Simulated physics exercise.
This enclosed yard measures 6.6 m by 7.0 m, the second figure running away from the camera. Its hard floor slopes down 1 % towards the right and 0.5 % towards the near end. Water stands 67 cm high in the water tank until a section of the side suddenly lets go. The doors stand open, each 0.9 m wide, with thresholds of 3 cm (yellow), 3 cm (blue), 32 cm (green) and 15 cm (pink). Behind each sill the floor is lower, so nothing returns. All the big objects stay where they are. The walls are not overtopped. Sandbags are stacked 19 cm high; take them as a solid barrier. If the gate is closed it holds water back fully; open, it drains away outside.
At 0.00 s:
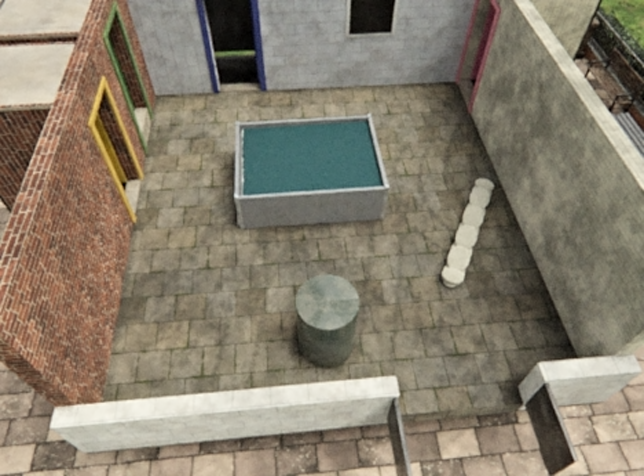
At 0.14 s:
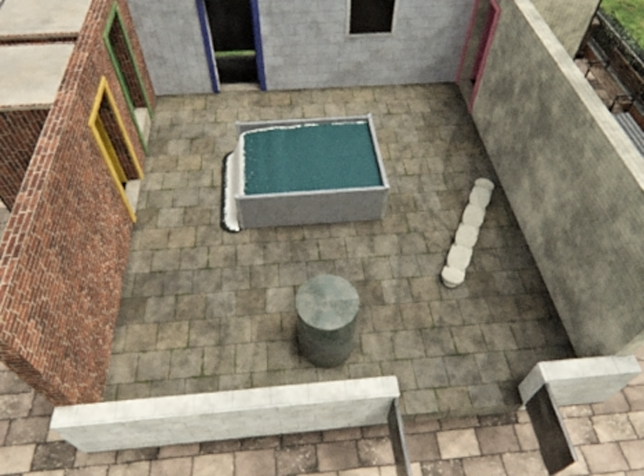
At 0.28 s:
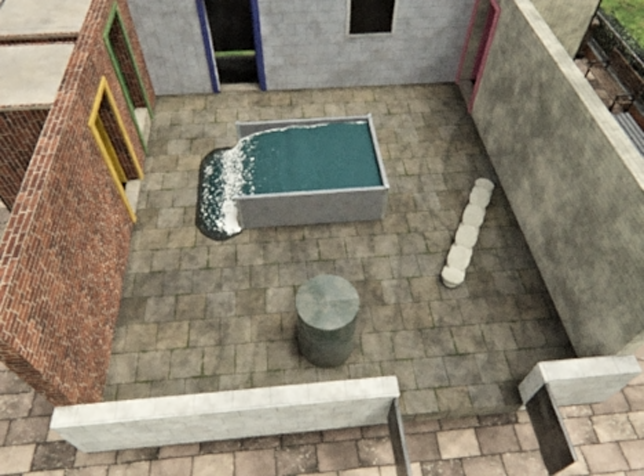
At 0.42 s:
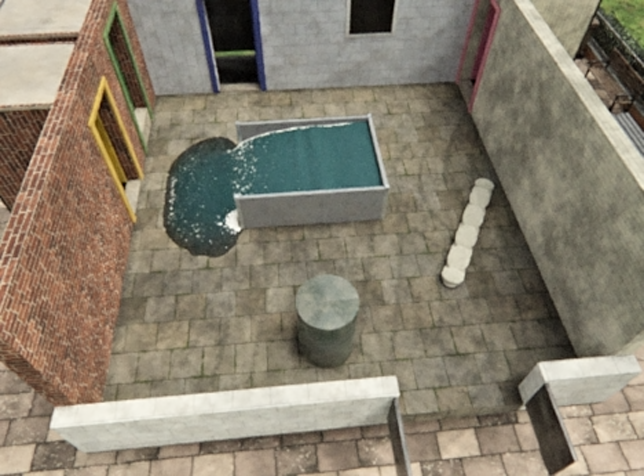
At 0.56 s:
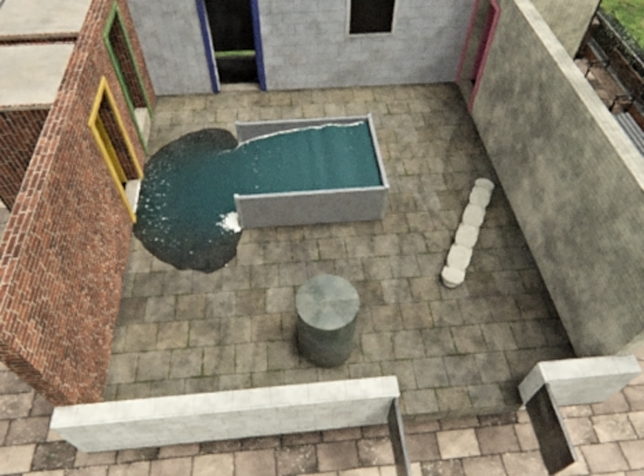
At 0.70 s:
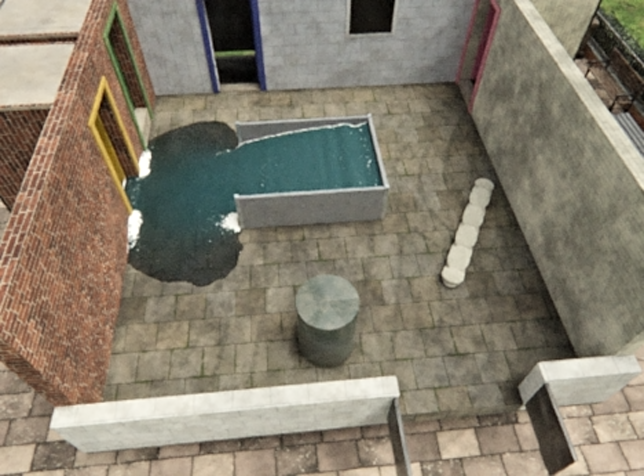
In a walled yard with a paved floor, a rectangular tank of still teal water stands behind a grey cylinder. Water pours out of the tank's left side, foaming white, and spreads across the paving in a widening dark-edged pool, reaching the brick wall by the yellow-framed doorway, where white foam appears.
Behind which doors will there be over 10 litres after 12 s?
Within that time: At the yellow door it passes the limit; at the blue door it goes over the limit; at the green door it does not reach the limit; at the pink door it keeps below the limit.
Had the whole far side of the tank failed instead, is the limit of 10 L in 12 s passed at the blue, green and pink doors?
Then: Blue past it, green below, pink past it.
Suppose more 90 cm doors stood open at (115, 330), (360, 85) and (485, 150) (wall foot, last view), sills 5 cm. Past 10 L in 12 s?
In that order: Past it, under, past it.
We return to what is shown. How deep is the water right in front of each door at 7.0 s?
Depths in cm: Yellow 7, blue 5, green 7, pink 10.
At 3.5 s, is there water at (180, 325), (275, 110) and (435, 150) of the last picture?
In that order: Wet, wet, still dry.
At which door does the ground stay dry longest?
The pink one.
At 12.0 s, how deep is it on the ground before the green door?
About 2.0 cm.
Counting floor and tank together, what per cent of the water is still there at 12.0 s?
Some 68 per cent remains.
After 1.4 s water covers 20 % of the floor and is deepest (34 cm) near (143, 176); yellow door 25 cm at the sill, 169 L in, blue door not reached, green door 20 cm at the sill, 0 L in, pink door not reached.
After 2.2 s water covers 25 % of the floor and is deepest (35 cm) near (139, 198); yellow door 32 cm at the sill, 392 L in, blue door 3 cm at the sill, 0 L in, green door 21 cm at the sill, 0 L in, pink door not reached.
After 3.5 s water covers 40 % of the floor and is deepest (24 cm) near (155, 103); yellow door 19 cm at the sill, 634 L in, blue door 8 cm at the sill, 7 L in, green door 13 cm at the sill, 0 L in, pink door not reached.
After 7.0 s water covers 80 % of the floor and is deepest (14 cm) near (281, 407); yellow door 7 cm at the sill, 776 L in, blue door 5 cm at the sill, 39 L in, green door 7 cm at the sill, 0 L in, pink door 10 cm at the sill, 0 L in.
After 12.0 s water covers 95 % of the floor and is deepest (10 cm) near (580, 380); yellow door 2 cm at the sill, 792 L in, blue door 3 cm at the sill, 46 L in, green door 2 cm at the sill, 0 L in, pink door 6 cm at the sill, 0 L in.
